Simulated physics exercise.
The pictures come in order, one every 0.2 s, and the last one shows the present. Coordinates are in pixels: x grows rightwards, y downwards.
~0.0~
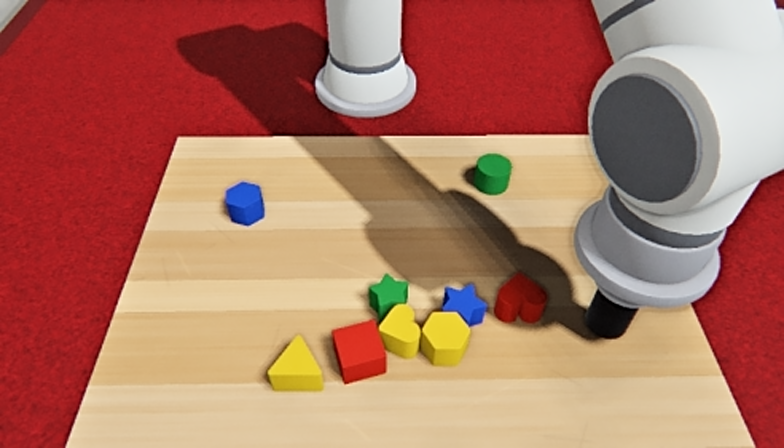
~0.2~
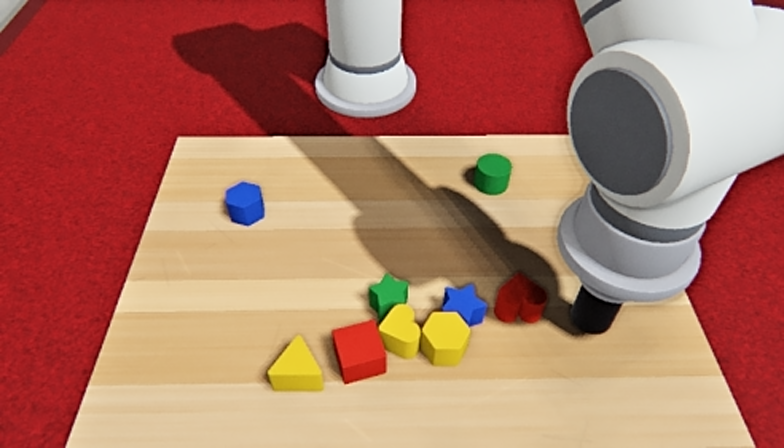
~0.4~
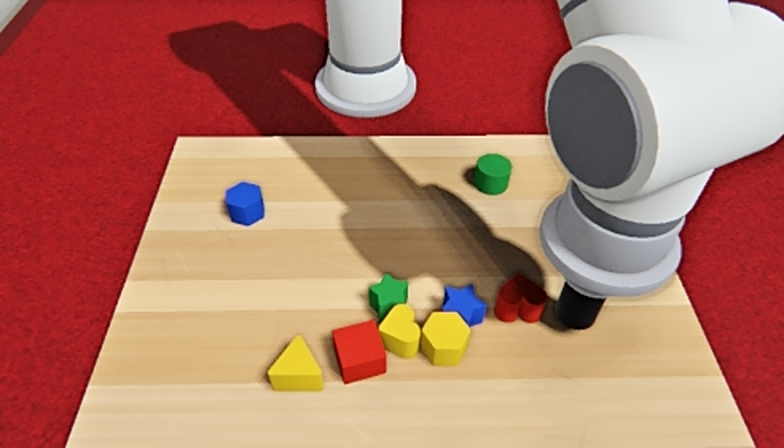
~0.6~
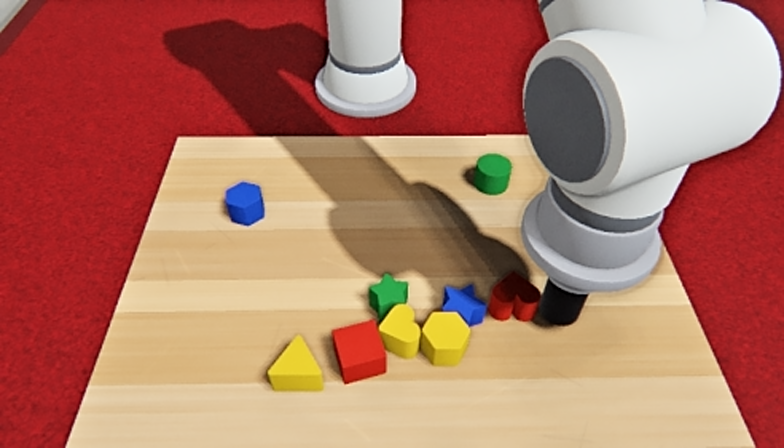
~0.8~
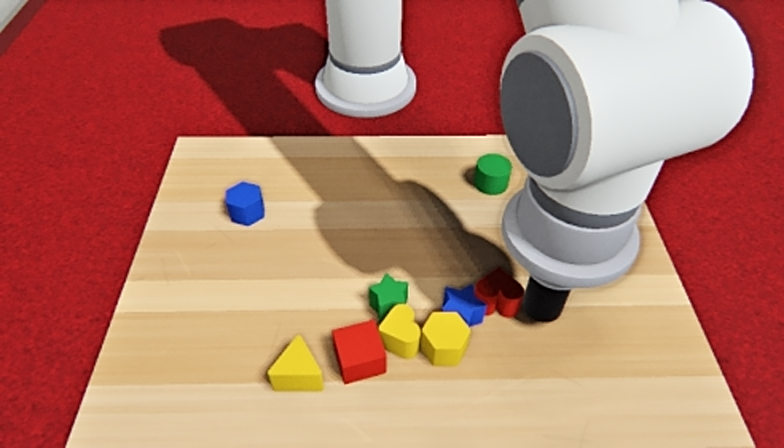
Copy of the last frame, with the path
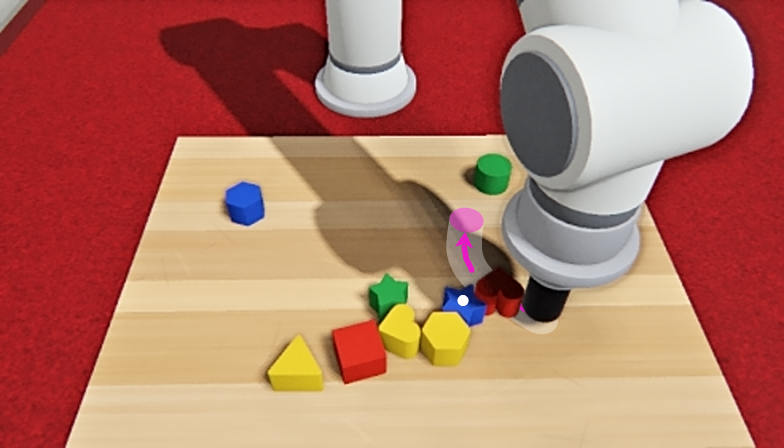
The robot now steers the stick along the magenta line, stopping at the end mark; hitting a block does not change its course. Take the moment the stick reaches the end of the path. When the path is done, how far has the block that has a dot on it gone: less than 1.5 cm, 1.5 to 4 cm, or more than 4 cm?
Band: 1.5 to 4 cm.
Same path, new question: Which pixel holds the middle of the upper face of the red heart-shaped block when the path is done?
I'd say the red heart-shaped block ends with its top centre at (433, 254).
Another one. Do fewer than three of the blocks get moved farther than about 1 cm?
I expect so.
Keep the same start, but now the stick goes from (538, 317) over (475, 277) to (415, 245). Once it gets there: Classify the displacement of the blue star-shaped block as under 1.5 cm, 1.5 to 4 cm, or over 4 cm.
The shift is from 1.5 to 4 cm.
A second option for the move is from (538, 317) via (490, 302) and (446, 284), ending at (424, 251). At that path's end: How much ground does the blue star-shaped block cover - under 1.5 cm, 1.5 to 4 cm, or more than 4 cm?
The displacement of the blue star-shaped block is 1.5-4 cm.
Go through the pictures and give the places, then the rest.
The first frame shows tip of the stick at (606, 322), middles of tops, red square at (359, 342), blue star-shaped block at (463, 301), green round block at (495, 164), red heart-shaped block at (522, 291).
The second frame shows stick at (591, 318), nothing pushed.
The third frame shows stick at (575, 314), nothing pushed.
The fourth frame shows stick at (559, 310), red heart-shaped block at (516, 289).
The fifth frame shows stick at (542, 306), red square at (359, 342), blue star-shaped block at (463, 301), green round block at (495, 164), red heart-shaped block at (500, 285).
The line goes from (538, 317) via (493, 289) and (465, 255), ending at (467, 220); the dot is on the blue star-shaped block.
What follows on the original path. One third of the way, stick at (495, 278); blue star-shaped block at (445, 292), turned 55° anticlockwise; red heart-shaped block at (453, 263), turned 20° anticlockwise.
Two thirds of the way, stick at (467, 243); blue star-shaped block at (444, 292), turned 60° anticlockwise; red heart-shaped block at (433, 254), turned 70° anticlockwise.
At the end, stick at (468, 208); red square unmoved; blue star-shaped block at (444, 292), turned 60° anticlockwise; green round block unmoved; red heart-shaped block at (433, 254), turned 70° anticlockwise.
